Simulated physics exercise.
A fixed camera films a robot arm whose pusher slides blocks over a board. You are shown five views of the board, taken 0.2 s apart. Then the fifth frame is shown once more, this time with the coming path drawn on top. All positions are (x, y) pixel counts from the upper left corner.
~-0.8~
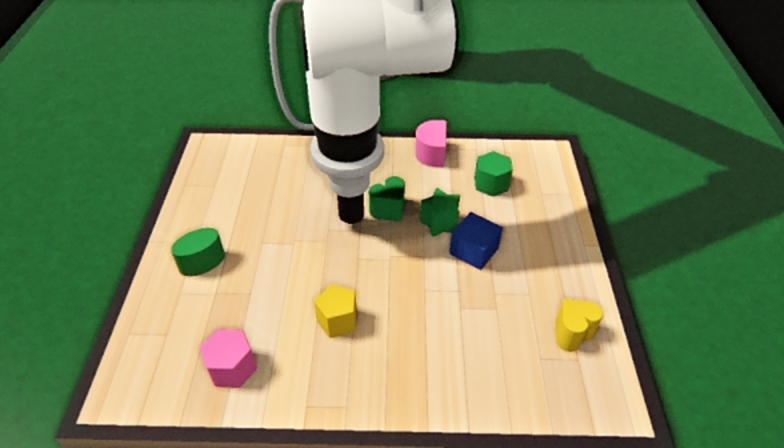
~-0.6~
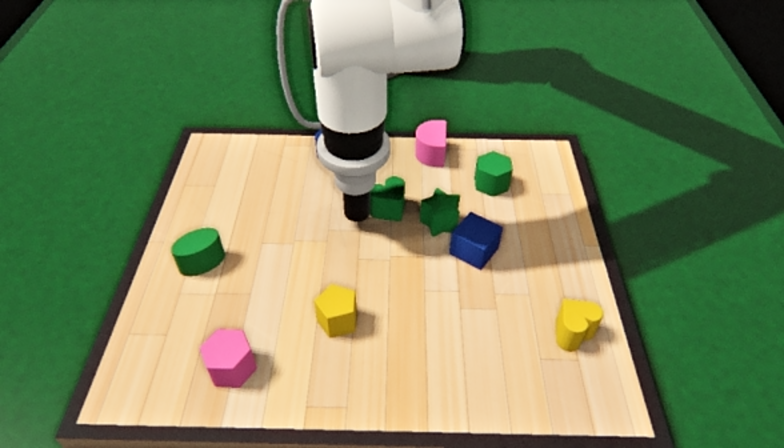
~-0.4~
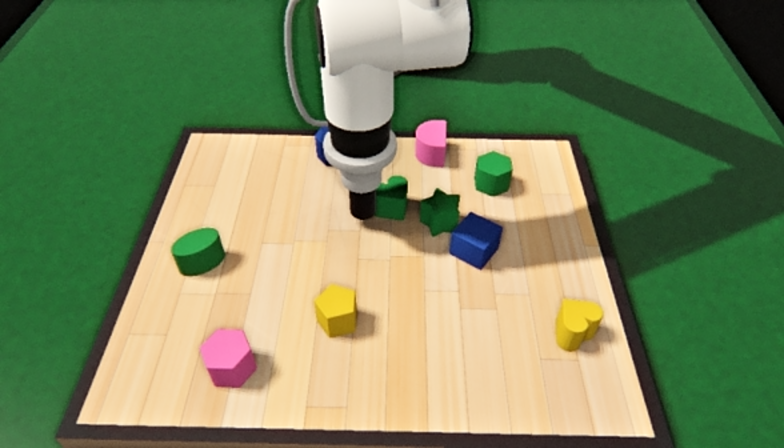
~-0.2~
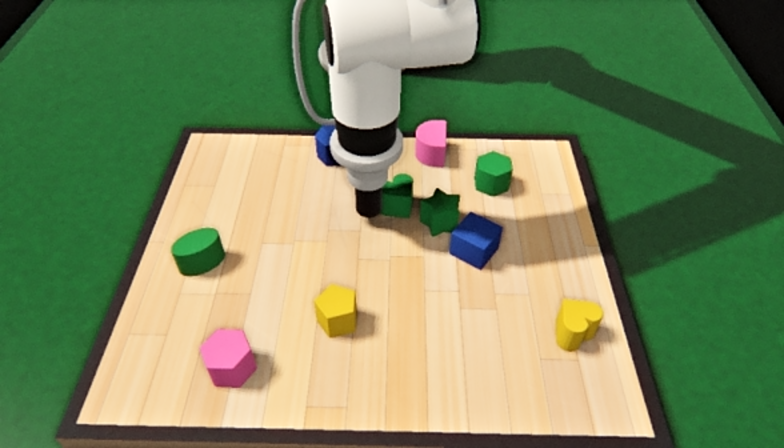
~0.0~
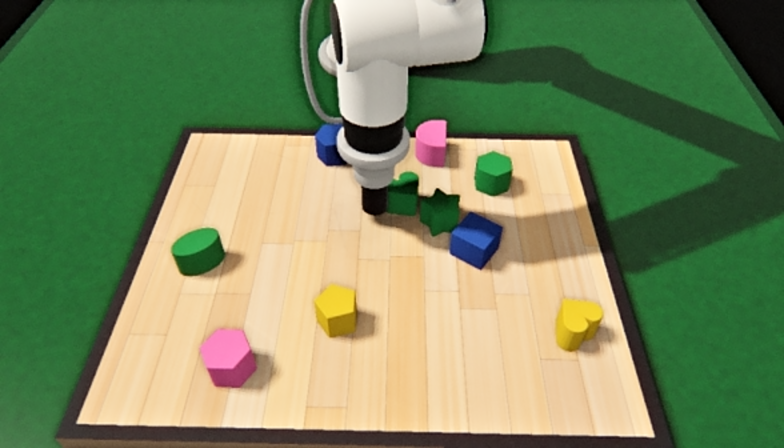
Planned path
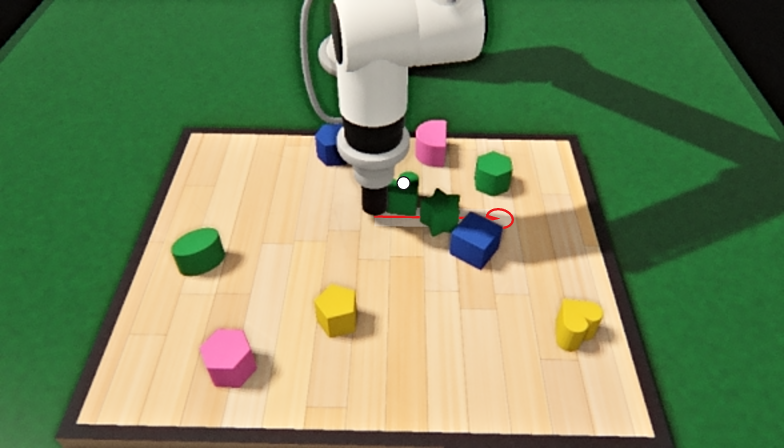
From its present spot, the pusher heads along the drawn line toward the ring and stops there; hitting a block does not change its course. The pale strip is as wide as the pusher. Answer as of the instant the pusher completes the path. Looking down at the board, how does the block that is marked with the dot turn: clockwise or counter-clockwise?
It rotates counterclockwise.
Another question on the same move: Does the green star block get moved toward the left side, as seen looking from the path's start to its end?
I expect not.
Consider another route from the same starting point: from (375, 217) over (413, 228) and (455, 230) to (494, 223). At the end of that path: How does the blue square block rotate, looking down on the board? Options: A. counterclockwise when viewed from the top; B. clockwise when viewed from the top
The answer is B.
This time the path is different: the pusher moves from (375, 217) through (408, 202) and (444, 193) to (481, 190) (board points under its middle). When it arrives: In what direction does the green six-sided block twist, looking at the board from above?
Bird's-eye view: Clockwise.
Drawn move, in a line from (375, 217) to (500, 218); the dot is on the green heart block.
On the path given first. One third of the way, pusher (417, 207); green heart block (431, 175), turned 55° anticlockwise; green star block (452, 202).
Two thirds of the way, pusher (460, 208); green heart block (438, 173), turned 80° anticlockwise; green star block (495, 204); blue square block (489, 232), turned 40° clockwise.
At the end, pusher (502, 209); green heart block (438, 173), turned 80° anticlockwise; green star block (527, 211), turned 75° clockwise; blue square block (490, 233), turned 45° clockwise; green six-sided block still.
